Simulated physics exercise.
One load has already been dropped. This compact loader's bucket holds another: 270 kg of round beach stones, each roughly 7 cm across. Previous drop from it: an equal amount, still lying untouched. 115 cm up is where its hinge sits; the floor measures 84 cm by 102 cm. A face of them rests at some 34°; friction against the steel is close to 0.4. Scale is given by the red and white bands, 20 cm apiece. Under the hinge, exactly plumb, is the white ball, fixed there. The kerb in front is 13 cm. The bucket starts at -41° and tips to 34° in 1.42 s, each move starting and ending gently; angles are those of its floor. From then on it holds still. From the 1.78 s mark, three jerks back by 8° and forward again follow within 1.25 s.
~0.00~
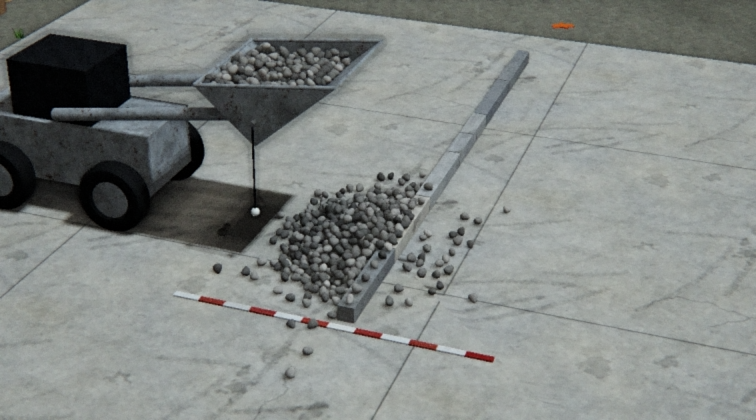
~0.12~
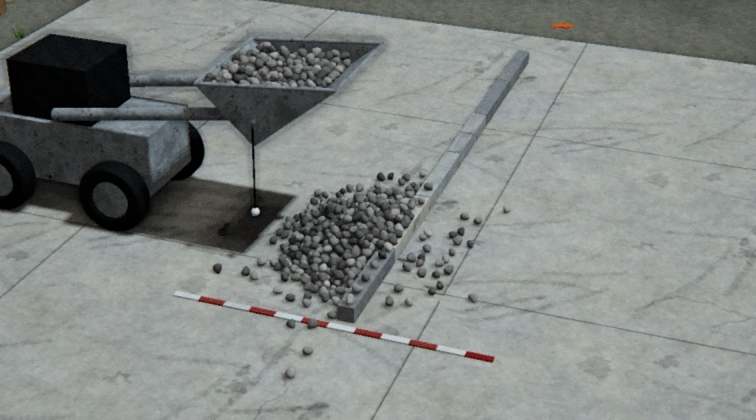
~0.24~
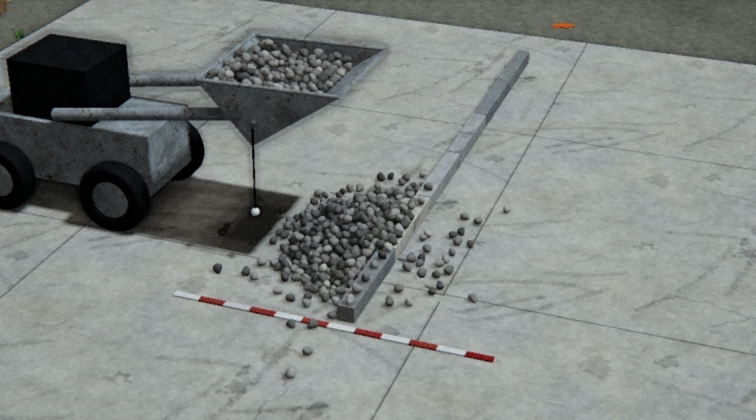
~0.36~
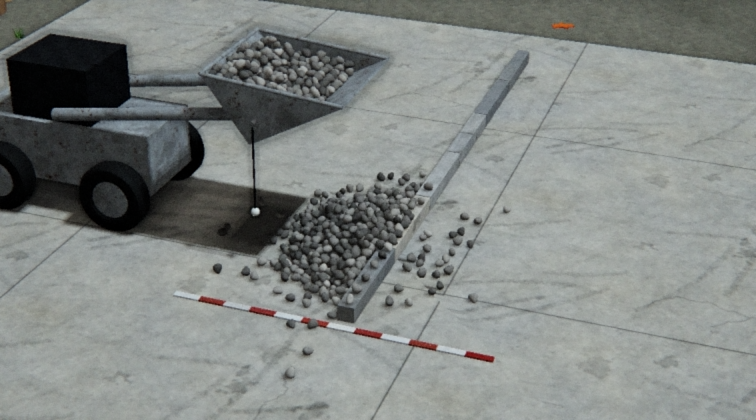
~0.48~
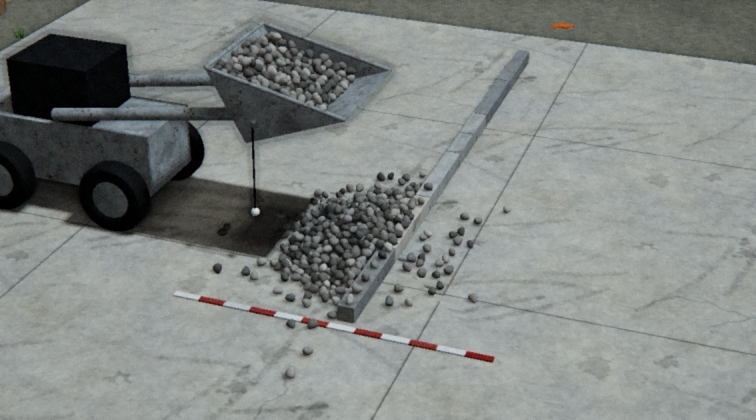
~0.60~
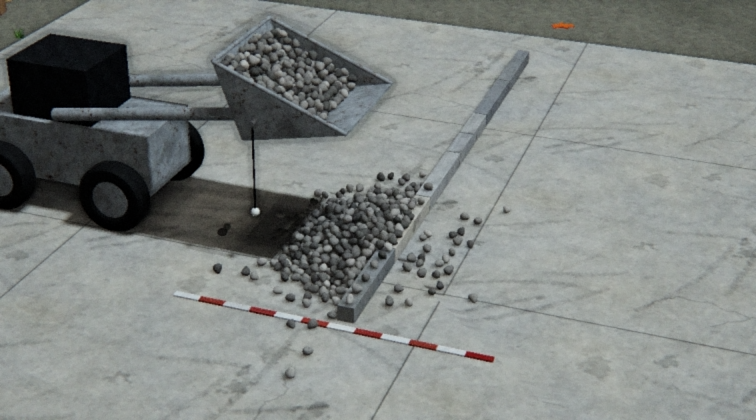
The footage shows a compact loader holding a bucket of grey stones beside a stone pile heaped against a low kerb; the bucket gradually rotates forward, its front edge lowering while the stones inside shift slightly and the pile stays still.
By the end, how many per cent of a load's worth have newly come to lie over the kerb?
About 73 per cent have newly come to lie there.
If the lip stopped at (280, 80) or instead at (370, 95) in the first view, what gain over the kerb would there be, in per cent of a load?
I'd say close to 10 per cent for one and close to 100 per cent for the other, in that order.
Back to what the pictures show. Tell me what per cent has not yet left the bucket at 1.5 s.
It still holds about 50 per cent.
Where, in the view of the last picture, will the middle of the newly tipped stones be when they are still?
Roughly pixel (429, 251) in the last view.
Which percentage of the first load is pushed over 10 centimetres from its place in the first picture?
10 %.
After 1.1 s the floor is at 22°; in per cent of one load, 100 in the bucket, 96 on this side of the kerb, 4 over the kerb; the foremost stones are at (463, 258).
After 1.5 s the floor is at 34°; in per cent of one load, 52 in the bucket, 143 on this side of the kerb, 5 over the kerb; the foremost stones are at (463, 258).
After 3.5 s the floor is at 34°; in per cent of one load, 0 in the bucket, 123 on this side of the kerb, 77 over the kerb; the foremost stones are at (634, 313).
After 5.9 s the floor is at 34°; in per cent of one load, 0 in the bucket, 123 on this side of the kerb, 77 over the kerb; the foremost stones are at (634, 313). Net gain over the kerb, 73.
